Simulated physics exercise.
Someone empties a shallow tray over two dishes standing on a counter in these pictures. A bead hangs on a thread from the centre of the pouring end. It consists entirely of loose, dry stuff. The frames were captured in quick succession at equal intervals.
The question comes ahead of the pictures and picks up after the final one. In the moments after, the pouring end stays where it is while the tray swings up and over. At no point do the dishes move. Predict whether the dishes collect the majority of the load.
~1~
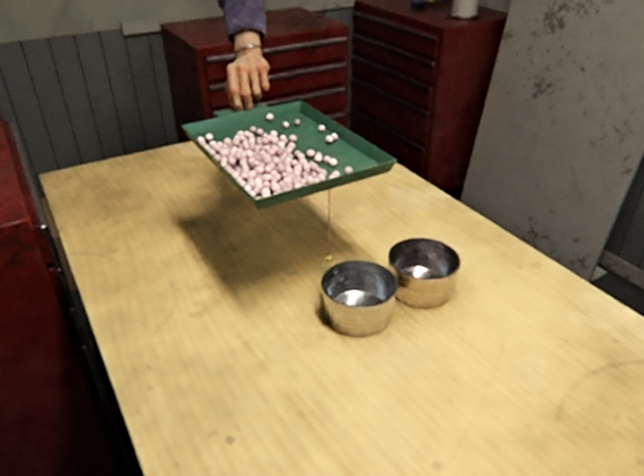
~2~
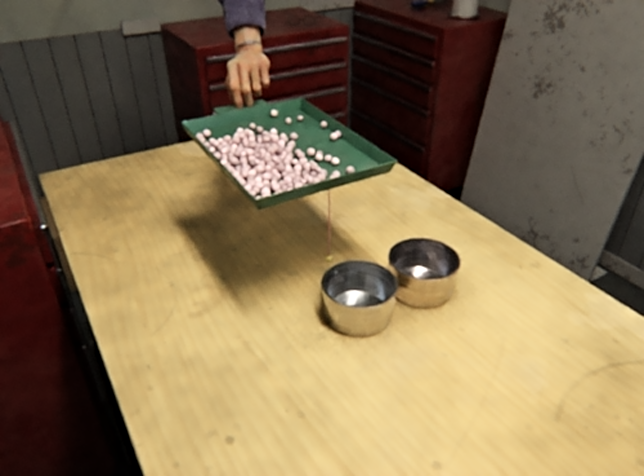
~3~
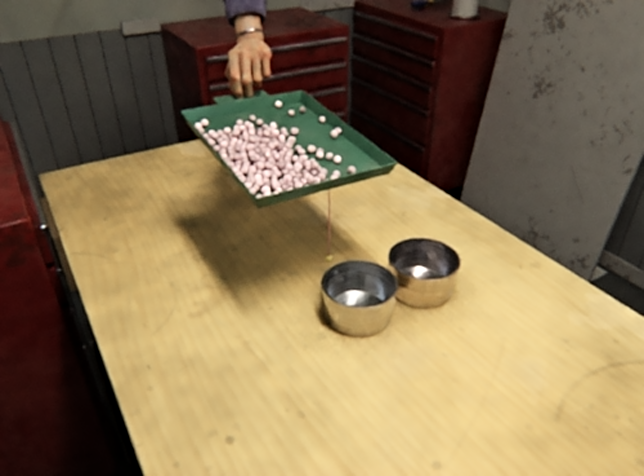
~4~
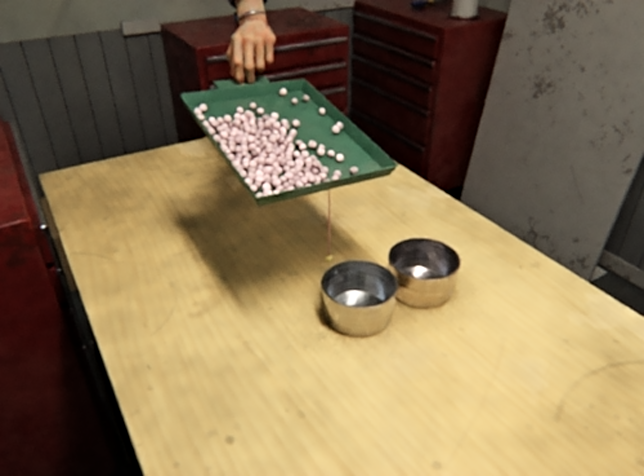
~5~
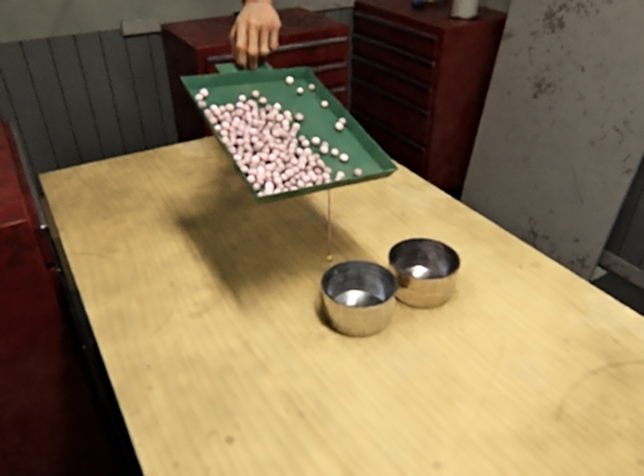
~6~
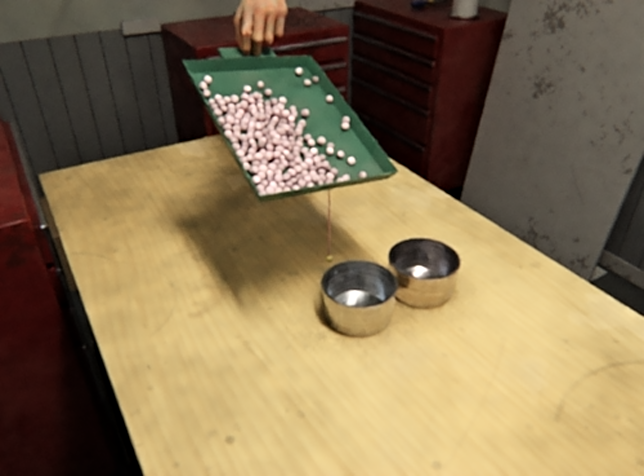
They do collect the majority.
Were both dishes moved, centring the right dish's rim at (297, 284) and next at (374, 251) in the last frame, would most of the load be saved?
Well, it comes to a lesser portion at first and a lesser portion after that.
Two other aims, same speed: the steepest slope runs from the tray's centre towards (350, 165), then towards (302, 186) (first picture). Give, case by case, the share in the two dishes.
Well, 50 percent for one and then 20 percent for the other.
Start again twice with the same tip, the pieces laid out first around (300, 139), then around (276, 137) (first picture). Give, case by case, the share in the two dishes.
It would be roughly 80 per cent for the first and roughly 60 per cent for the second.
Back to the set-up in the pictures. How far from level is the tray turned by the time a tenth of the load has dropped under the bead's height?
That happens at close to 70 degrees.
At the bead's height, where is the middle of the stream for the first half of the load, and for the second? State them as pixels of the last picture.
Roughly (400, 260) first, then roughly (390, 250).
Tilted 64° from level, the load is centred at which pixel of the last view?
Somewhere about pixel (358, 182).
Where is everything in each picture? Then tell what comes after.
In the first picture, corners of the pouring end at (258, 196) and (391, 159), level; middle of the load at (267, 158), sugar pearls; left dish at (380, 317); right dish at (445, 289); bead on its thread at (329, 259).
In the second picture, corners of the pouring end at (258, 196) and (391, 160), level; middle of the load at (267, 157).
In the third picture, corners of the pouring end at (258, 195) and (391, 161), tipped barely, lowest at the right corner; middle of the load at (267, 153), a small part on the move.
In the fourth picture, corners of the pouring end at (260, 194) and (392, 164), tipped a little, lowest at the right corner; middle of the load at (268, 146), a small part on the move.
In the fifth picture, corners of the pouring end at (261, 193) and (392, 166), tipped clearly, lowest at the right corner; middle of the load at (271, 141), a small part on the move.
In the sixth picture, corners of the pouring end at (262, 192) and (393, 169), tipped clearly, lowest at the right corner; middle of the load at (276, 138), most on the move; left dish at (380, 317); right dish at (445, 289).
Soon after the last picture, tray tipped steeply; about two thirds on the tray; a stray few in the left dish; a stray few in the right dish; about a quarter in the air.
A little later, tray tipped past a quarter turn; a stray few on the tray; about a third in the left dish; about a third in the right dish; a small part outside both; a small part in the air.
Later still, tray tipped past a quarter turn; about a third in the left dish; about half in the right dish; about a quarter outside both.
By the end, tray tipped past a quarter turn; about a third in the left dish; about half in the right dish; about a quarter outside both.
